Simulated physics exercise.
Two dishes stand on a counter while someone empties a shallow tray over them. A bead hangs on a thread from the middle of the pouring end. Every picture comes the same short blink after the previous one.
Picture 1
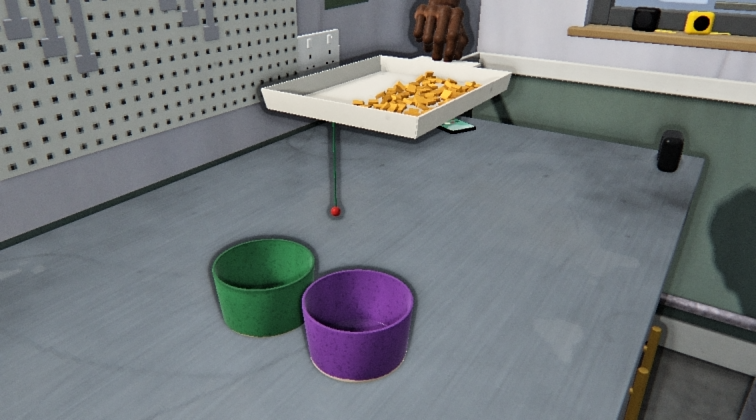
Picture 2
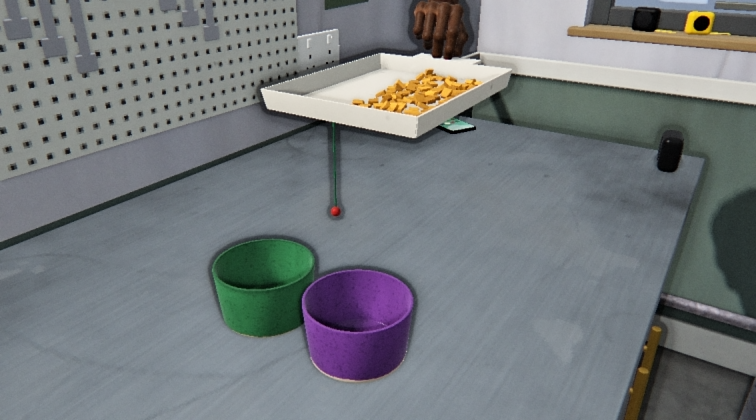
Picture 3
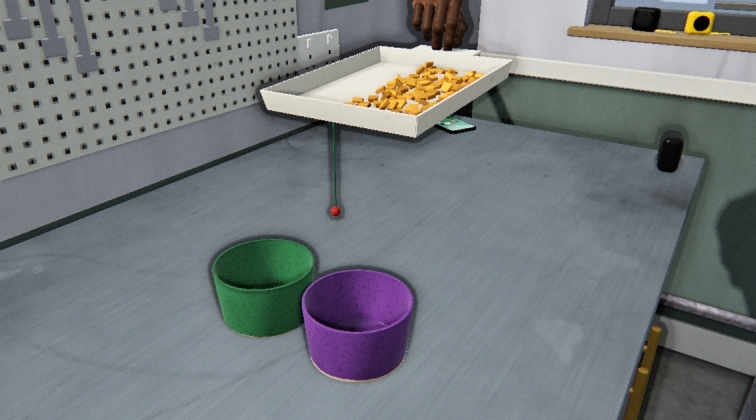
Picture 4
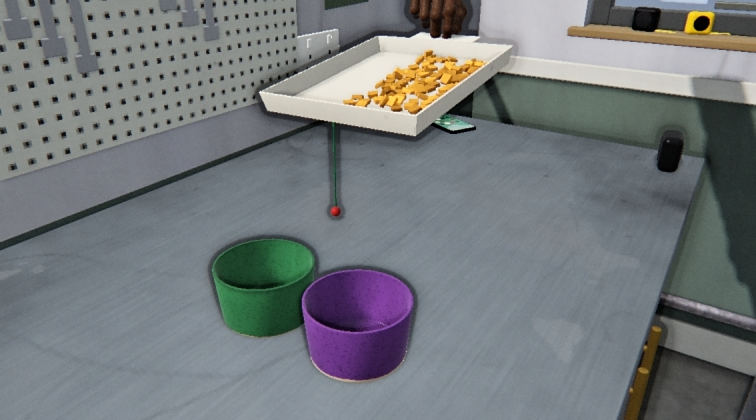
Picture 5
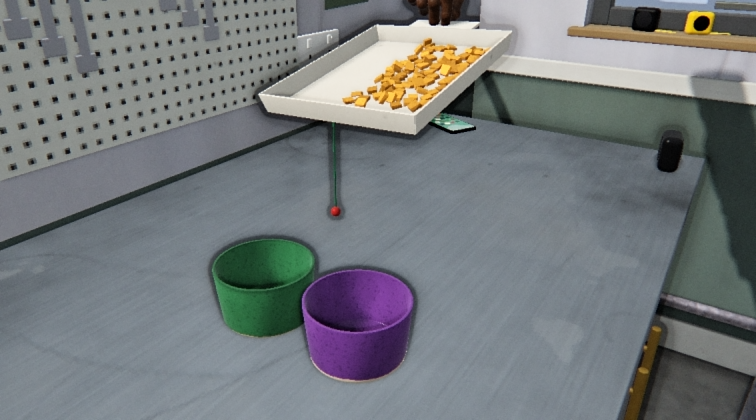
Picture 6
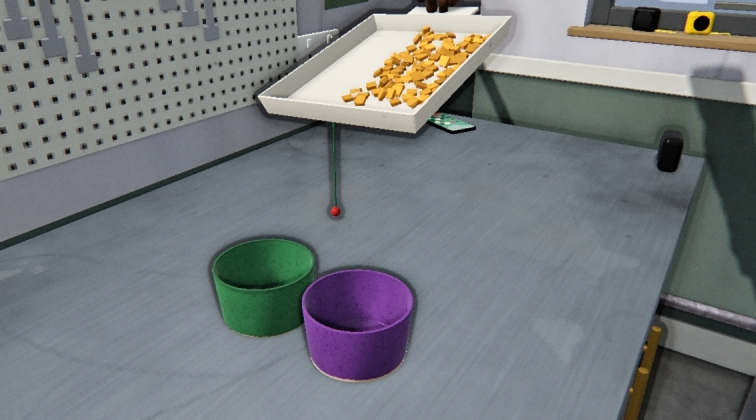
On a grey workbench, a dark hand gradually tilting a white tray of small orange crackers above green and purple dishes.
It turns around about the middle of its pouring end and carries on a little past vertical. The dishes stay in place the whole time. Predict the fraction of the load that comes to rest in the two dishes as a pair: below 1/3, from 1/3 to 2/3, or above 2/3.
Below 1/3.
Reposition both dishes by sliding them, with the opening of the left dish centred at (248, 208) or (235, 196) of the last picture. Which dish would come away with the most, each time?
Tries in order: The one to the right, the one to the right.
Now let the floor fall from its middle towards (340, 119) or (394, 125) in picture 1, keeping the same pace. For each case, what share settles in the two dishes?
Well, 20 percent for one and then 0 percent for the other.
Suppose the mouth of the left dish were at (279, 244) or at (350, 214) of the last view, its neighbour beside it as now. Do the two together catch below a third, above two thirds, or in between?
Position 1 - the middle third; position 2 - under a third.
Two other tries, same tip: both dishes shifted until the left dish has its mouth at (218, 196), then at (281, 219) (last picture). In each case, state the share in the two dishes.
First placement: Some 50 %; second placement: Some 60 %.
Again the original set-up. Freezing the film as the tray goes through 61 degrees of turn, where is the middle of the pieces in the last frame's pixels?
Roughly (330, 102).
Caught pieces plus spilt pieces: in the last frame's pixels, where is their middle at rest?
Near (289, 280), more or less.
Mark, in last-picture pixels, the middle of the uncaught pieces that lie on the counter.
Its middle is at roughly (286, 274).
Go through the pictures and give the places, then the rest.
Corners of the pouring end near (266, 88) and (416, 116), level; middle of the load near (425, 96), small crackers; left dish near (230, 307); right dish near (325, 350); bead on its thread near (336, 212), in the first frame.
Corners of the pouring end near (266, 89) and (416, 115), level; middle of the load near (425, 95), in the second frame.
Corners of the pouring end near (265, 90) and (415, 115), tipped barely, lowest at the left corner; middle of the load near (425, 89), in the third frame.
Corners of the pouring end near (264, 91) and (414, 114), tipped a little, lowest at the left corner; middle of the load near (425, 81), in the fourth frame.
Corners of the pouring end near (264, 93) and (413, 113), tipped a little, lowest at the left corner; middle of the load near (424, 73), in the fifth frame.
Corners of the pouring end near (263, 95) and (412, 112), tipped clearly, lowest at the left corner; middle of the load near (423, 65); left dish near (230, 307); right dish near (325, 350), in the sixth frame.
Shortly afterwards, tray tipped steeply; all but a few on the tray; only a few in the air.
Next, tray tipped past a quarter turn; the bulk on the tray; a little in the left dish; a little outside both.
Some moments later, tray tipped past a quarter turn; a little in the left dish; the bulk outside both.
In the end, tray tipped past a quarter turn; none at all in the right dish; a little in the left dish; the bulk outside both.
